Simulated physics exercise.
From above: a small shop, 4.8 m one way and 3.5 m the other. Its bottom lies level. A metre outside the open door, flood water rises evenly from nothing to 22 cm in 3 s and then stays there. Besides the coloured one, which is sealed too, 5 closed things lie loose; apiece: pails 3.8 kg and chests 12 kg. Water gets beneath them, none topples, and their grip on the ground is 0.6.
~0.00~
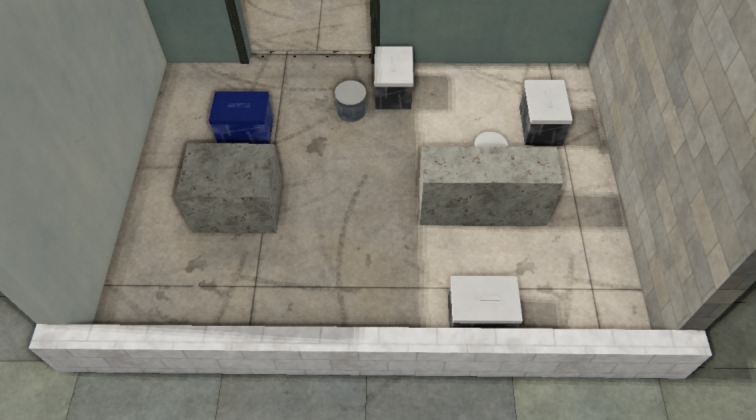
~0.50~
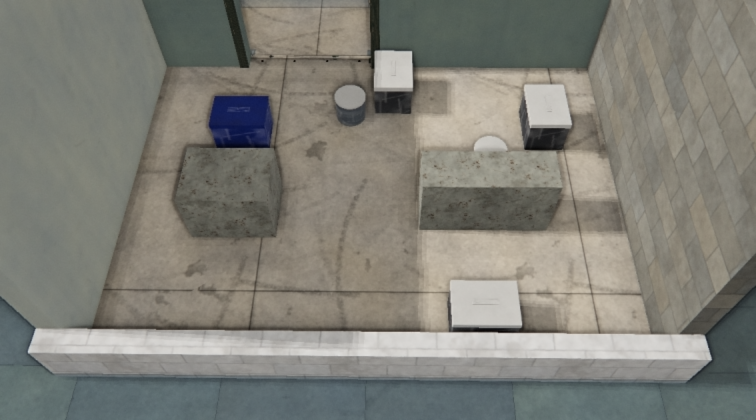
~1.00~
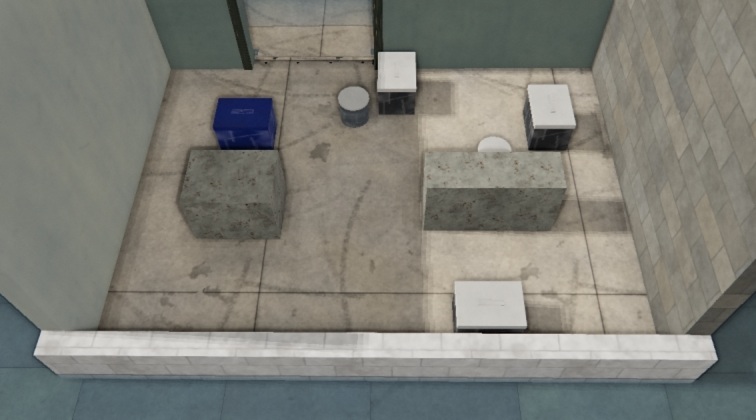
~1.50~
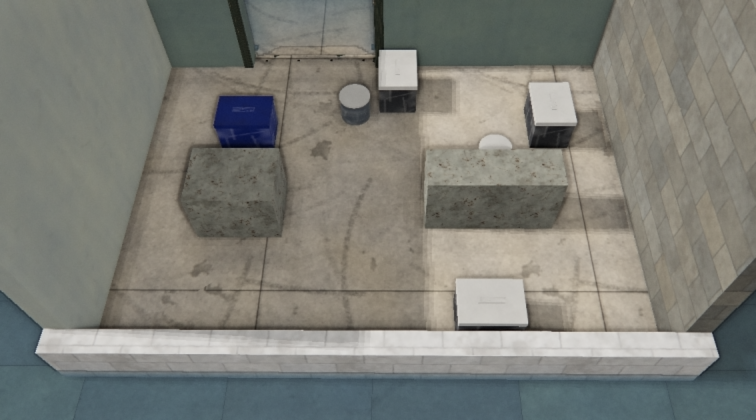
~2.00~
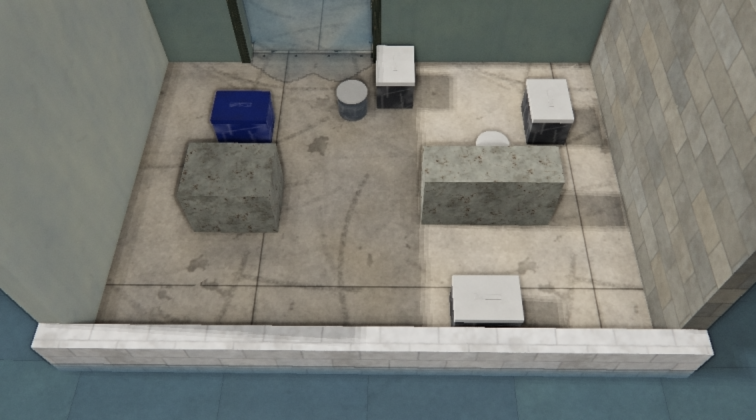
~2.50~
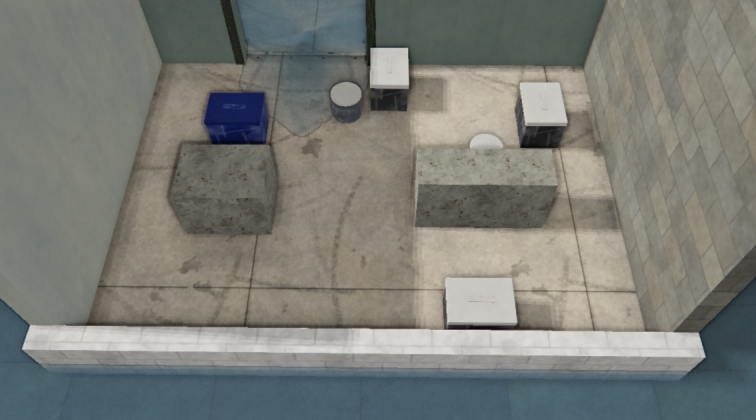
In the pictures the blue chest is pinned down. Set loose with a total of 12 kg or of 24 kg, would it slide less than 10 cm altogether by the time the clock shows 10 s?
For it, neither weight holds it.
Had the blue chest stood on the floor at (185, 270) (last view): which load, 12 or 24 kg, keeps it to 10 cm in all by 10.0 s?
Neither is enough.
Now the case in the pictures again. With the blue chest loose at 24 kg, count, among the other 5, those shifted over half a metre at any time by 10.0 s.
That makes 2.
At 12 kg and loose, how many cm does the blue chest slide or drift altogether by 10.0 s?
Some 400 cm in all.
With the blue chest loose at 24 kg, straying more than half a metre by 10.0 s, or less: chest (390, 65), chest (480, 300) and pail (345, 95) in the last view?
In turn: Short of it, past it, more.
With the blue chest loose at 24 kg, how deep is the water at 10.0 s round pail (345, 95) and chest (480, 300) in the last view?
Roughly 4 and 6 cm.
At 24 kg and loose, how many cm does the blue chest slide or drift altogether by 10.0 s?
Some 140 cm in all.
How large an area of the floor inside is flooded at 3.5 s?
Roughly 3.5 m2.
After 3.5 s the blue chest would be 17 cm from its start with 12 kg and 1 cm from its start with 24 kg; 6 cm of water round it then.
After 4.5 s the blue chest would be 65 cm from its start with 12 kg and 39 cm from its start with 24 kg; 9 cm of water round it then.
After 7.0 s the blue chest would be 171 cm from its start with 12 kg and 103 cm from its start with 24 kg; 8 cm of water round it then.
After 10.0 s the blue chest would be 231 cm from its start with 12 kg and 97 cm from its start with 24 kg; 15 cm of water round it then.
